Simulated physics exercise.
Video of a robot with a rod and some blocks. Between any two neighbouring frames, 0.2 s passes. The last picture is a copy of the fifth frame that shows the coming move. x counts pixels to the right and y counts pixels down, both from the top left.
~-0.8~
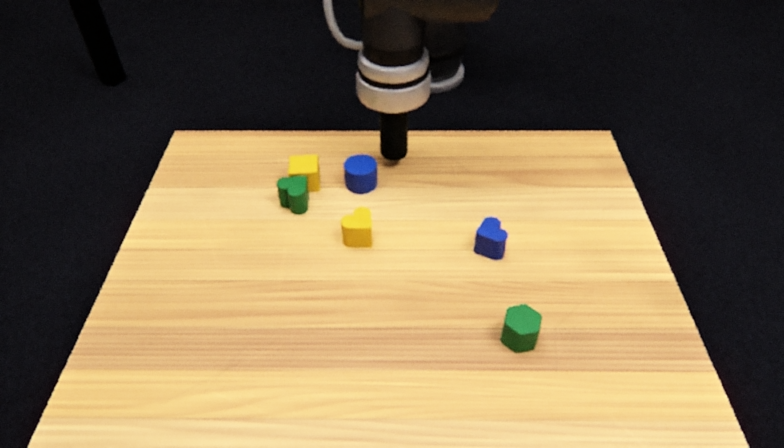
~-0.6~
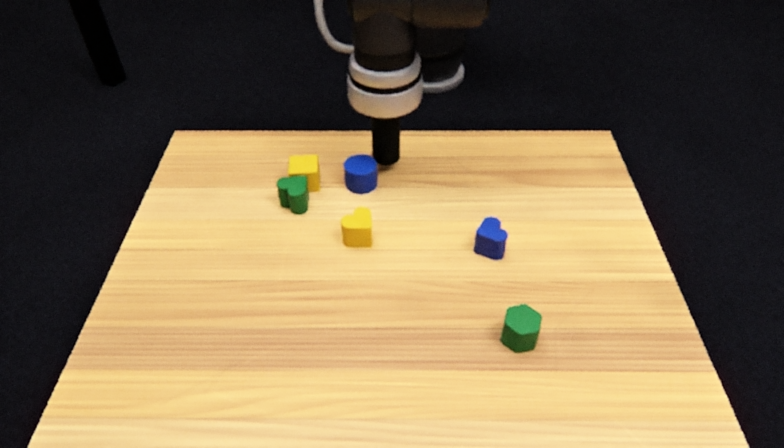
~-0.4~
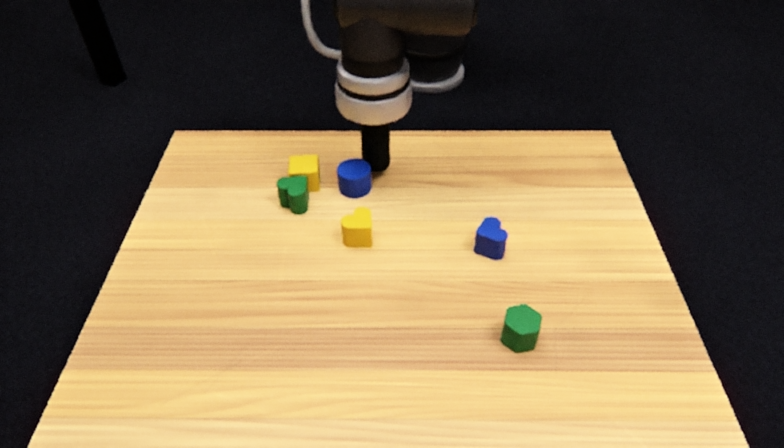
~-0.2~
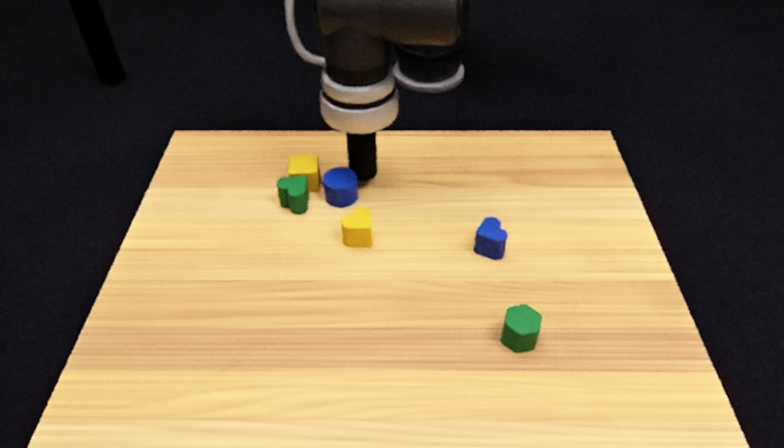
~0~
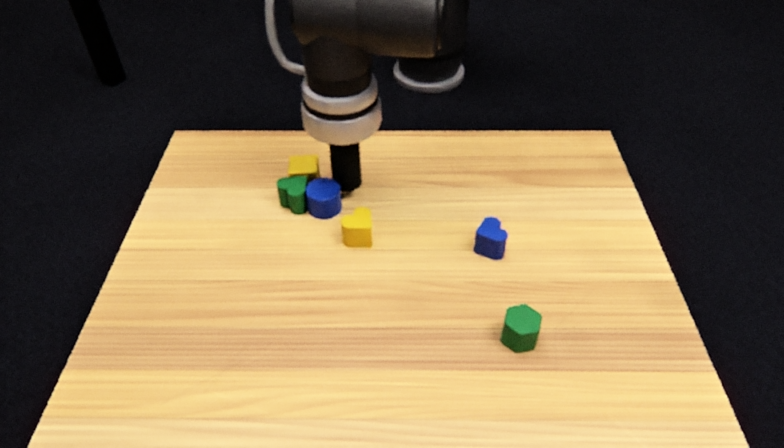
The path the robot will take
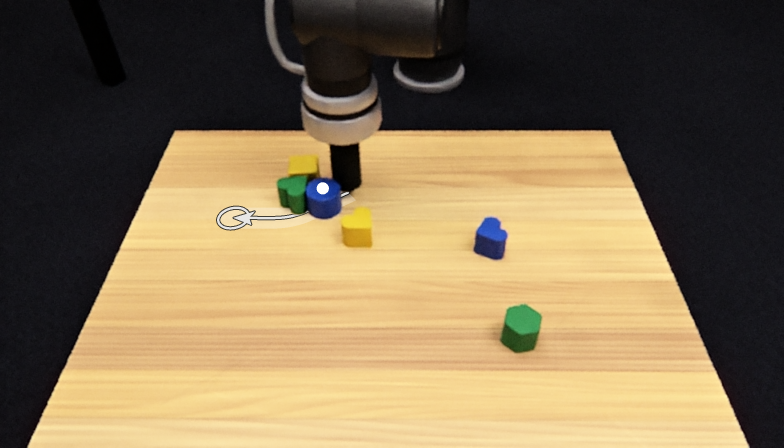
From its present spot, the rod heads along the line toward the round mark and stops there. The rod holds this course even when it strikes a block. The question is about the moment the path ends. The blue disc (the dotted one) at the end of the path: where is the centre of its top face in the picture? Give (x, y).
It is at (274, 221).
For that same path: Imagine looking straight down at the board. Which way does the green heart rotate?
Clockwise from above.
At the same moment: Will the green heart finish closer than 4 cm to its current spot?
No
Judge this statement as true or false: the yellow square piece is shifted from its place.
False.
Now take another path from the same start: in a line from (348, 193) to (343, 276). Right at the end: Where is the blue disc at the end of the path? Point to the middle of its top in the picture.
At (311, 204).
The line goes from (348, 193) by way of (314, 208) and (275, 218) to (233, 218); the dot is on the blue disc.
The first path, step by step. One third of the way, rod (311, 199); green heart (279, 187), turned 40° clockwise; blue disc (293, 209).
Two thirds of the way, rod (272, 208); green heart (243, 189), turned 75° clockwise; blue disc (274, 221).
At the end, rod (231, 208); green heart (219, 182), turned 140° clockwise; yellow square piece unmoved; blue disc (274, 221).
